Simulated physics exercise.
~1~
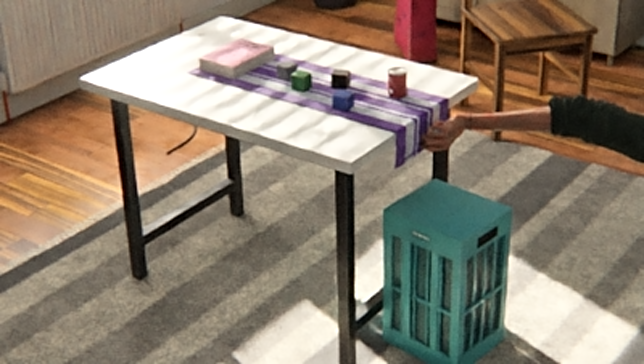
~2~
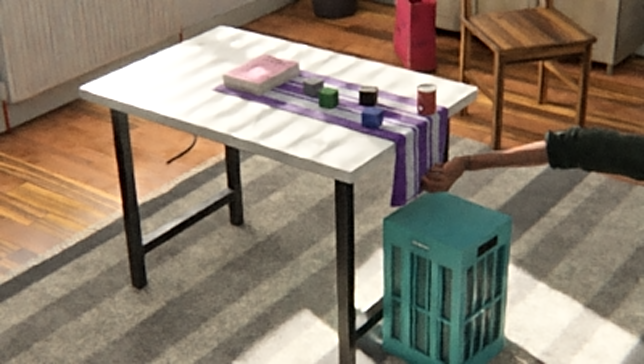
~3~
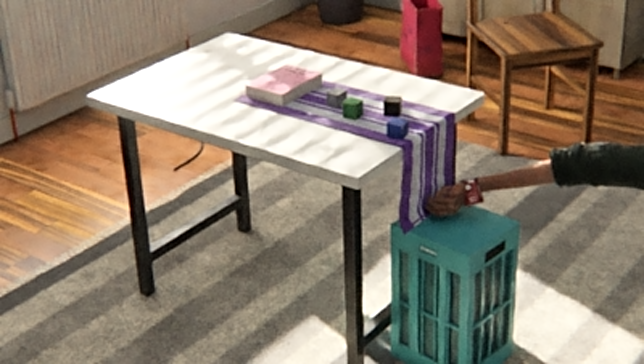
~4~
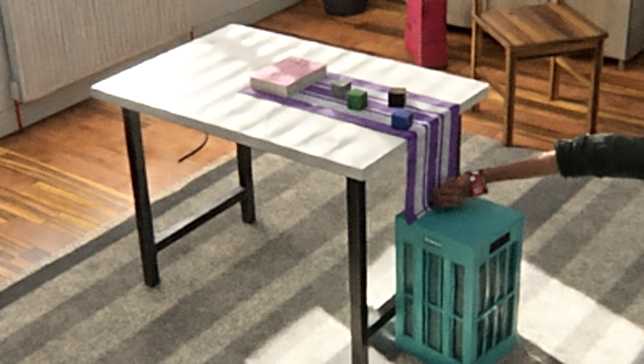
Hand easing a striped purple cloth down to a turquoise crate, blocks sliding along and the red can leaving the tabletop.
